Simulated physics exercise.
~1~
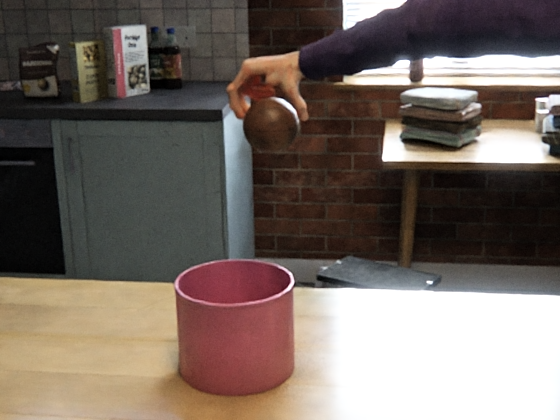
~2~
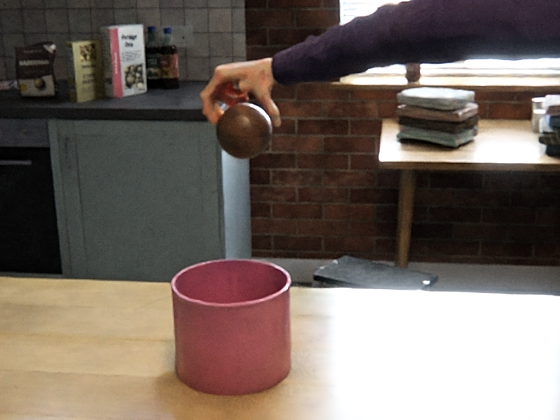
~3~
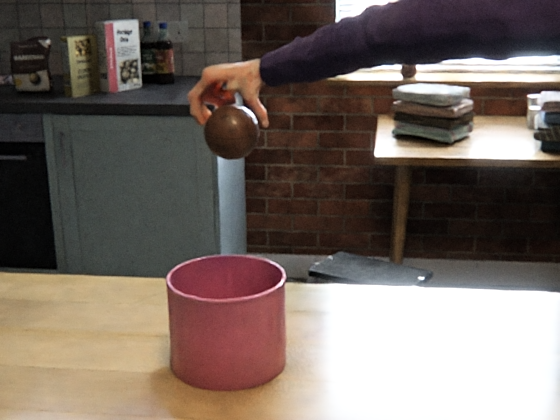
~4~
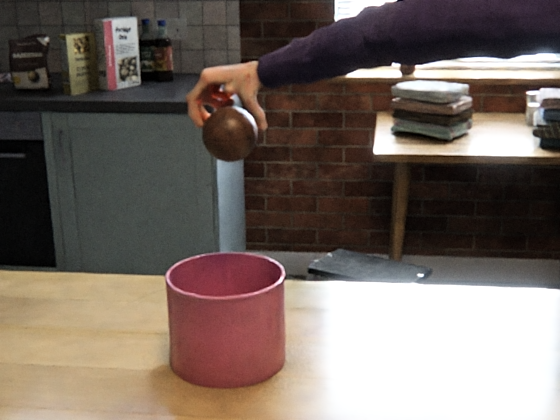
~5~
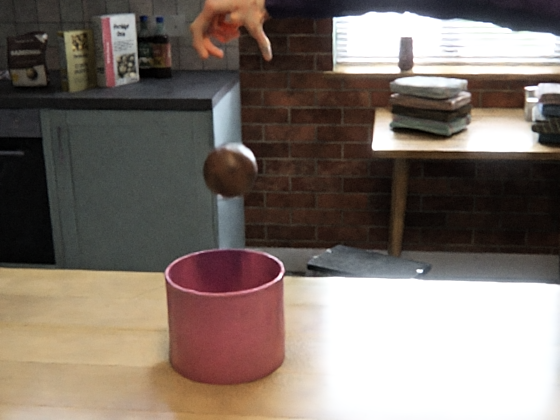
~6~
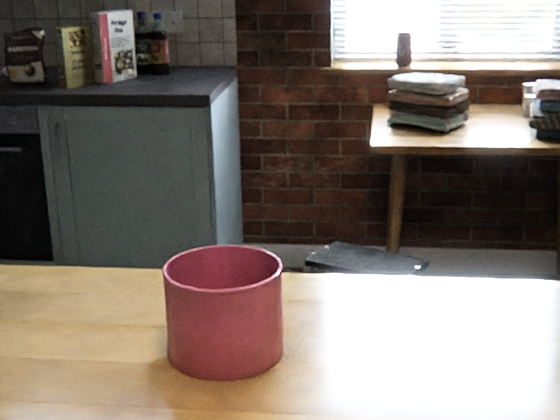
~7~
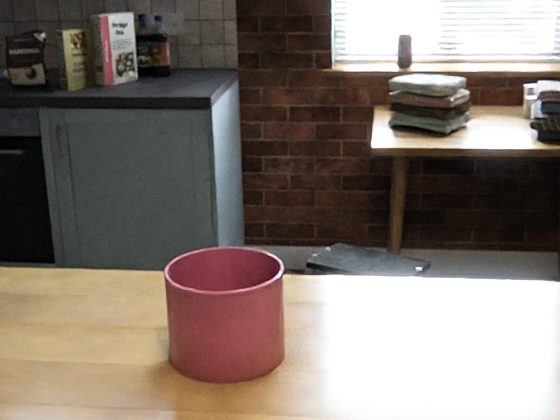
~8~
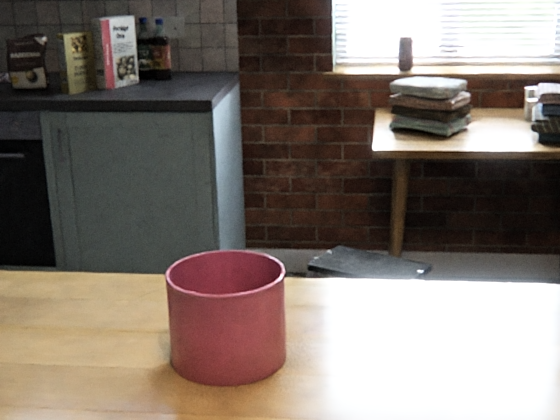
The clip shows a hand holding a brown ball above an open pink container on a wooden table, moving it left and slightly down before letting go. The ball drops into the container and stays out of sight inside as the hand withdraws from view.
